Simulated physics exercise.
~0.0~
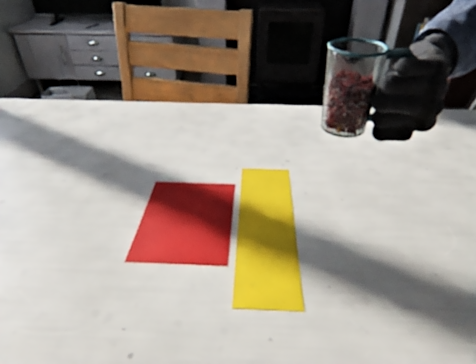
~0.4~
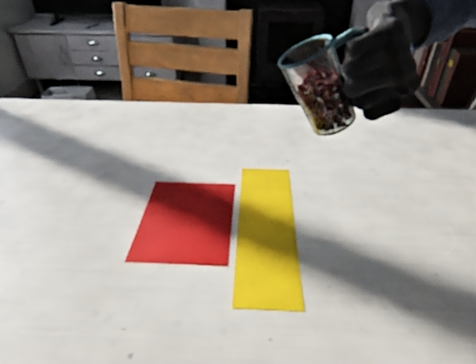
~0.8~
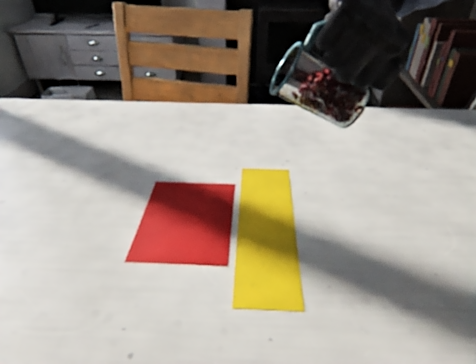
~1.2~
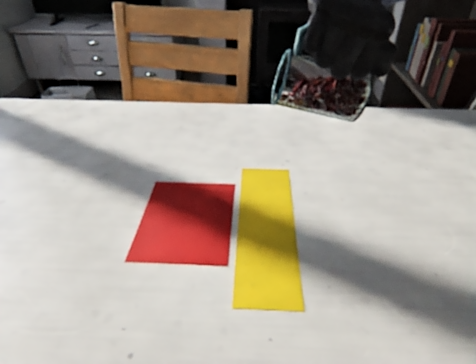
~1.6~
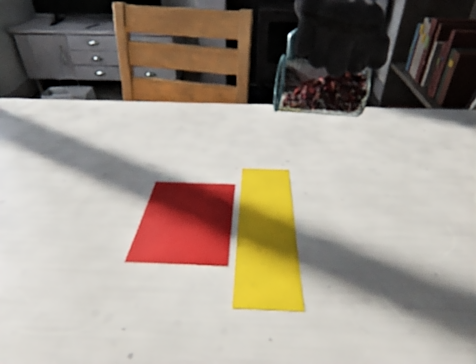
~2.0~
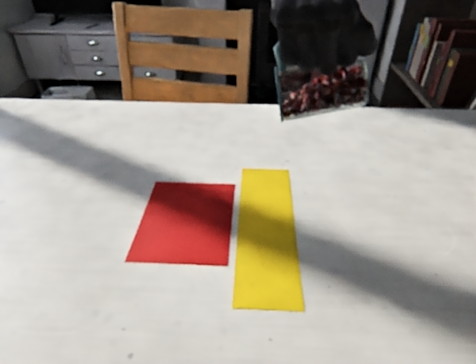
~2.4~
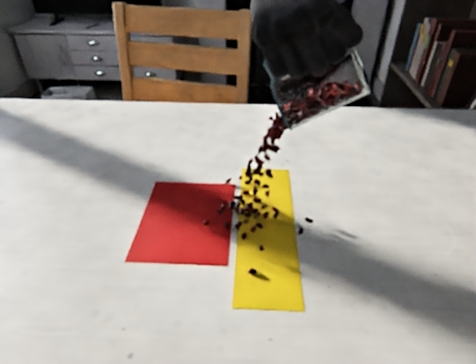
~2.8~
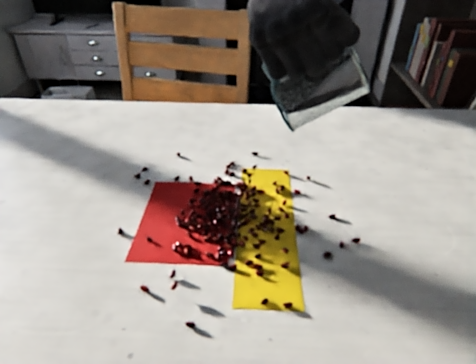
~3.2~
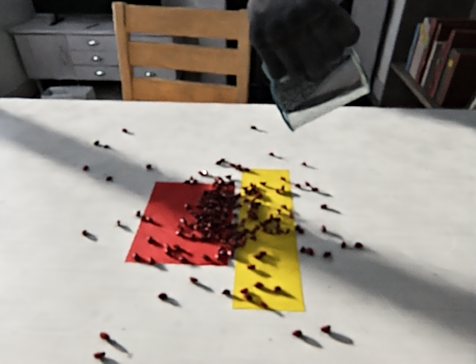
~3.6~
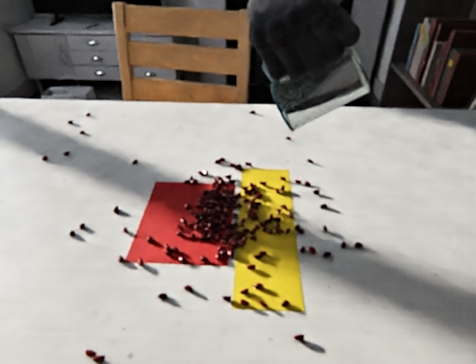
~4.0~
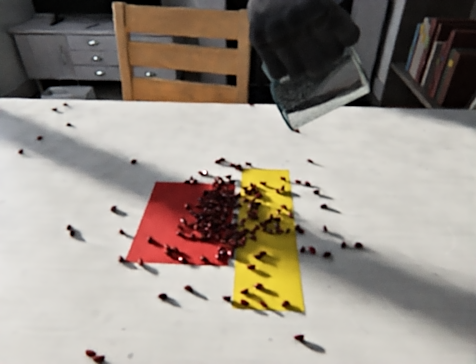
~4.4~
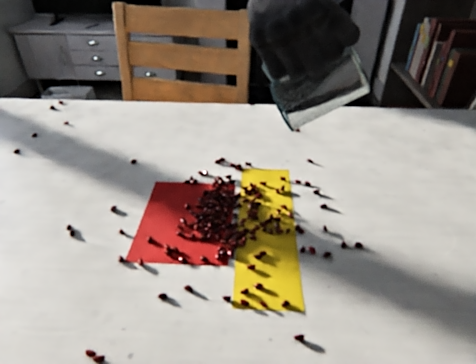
At a white table with a red mat and a yellow mat, a black-gloved hand tipped a clear cup until dark red beans poured out and scattered, leaving most piled across the two mats, others strewn around the tabletop, and the cup held upside down.
